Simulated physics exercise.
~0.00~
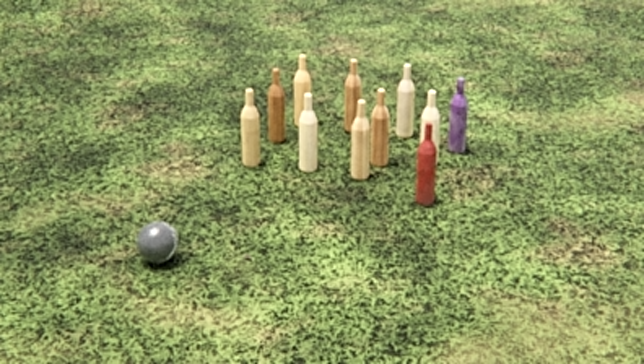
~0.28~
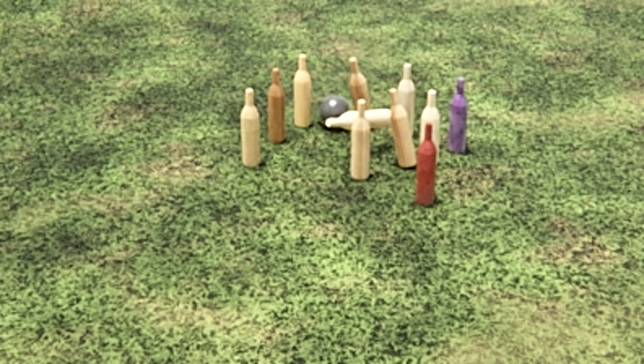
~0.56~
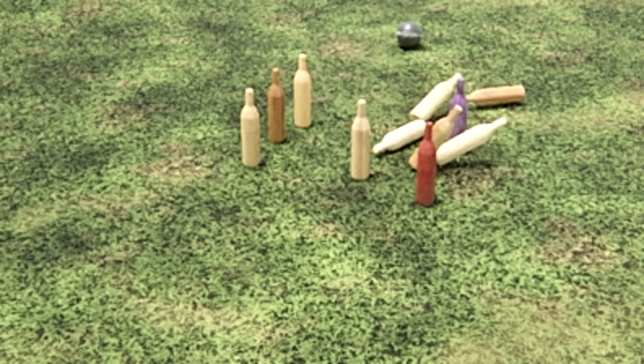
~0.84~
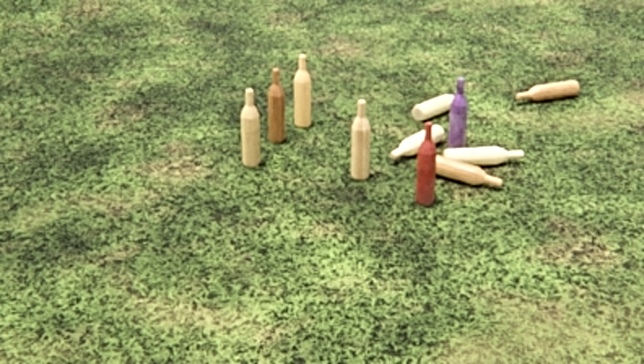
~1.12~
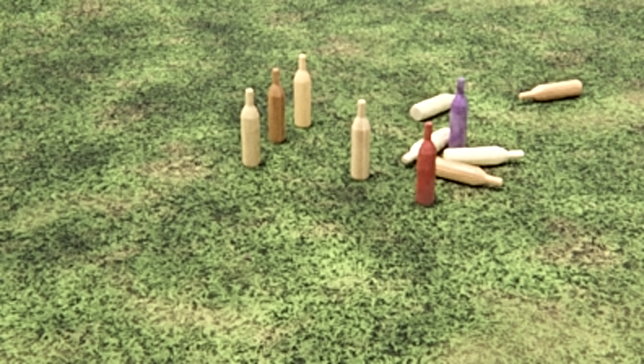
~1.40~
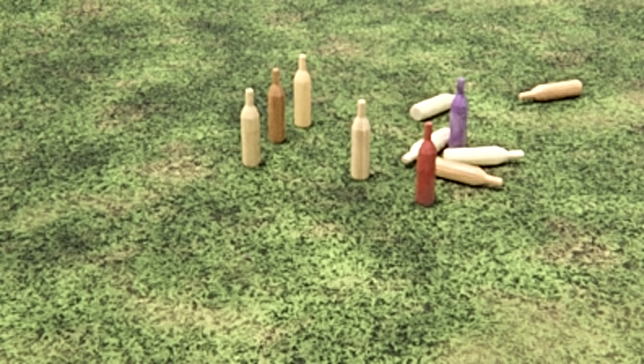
At first, eleven wooden skittles, mostly pale and tan with one red and one purple, stand in loose rows on mottled green ground, while a grey ball sits to their lower left. The ball rolls up and to the right into the group, knocking a pale skittle sideways and tilting a tan one beside it. More skittles on the right topple against each other as the ball passes through and heads towards the top. The ball then leaves the view, and the fallen pieces shift slightly and settle. Five lie on the grass, while the red and purple skittles still stand among them.
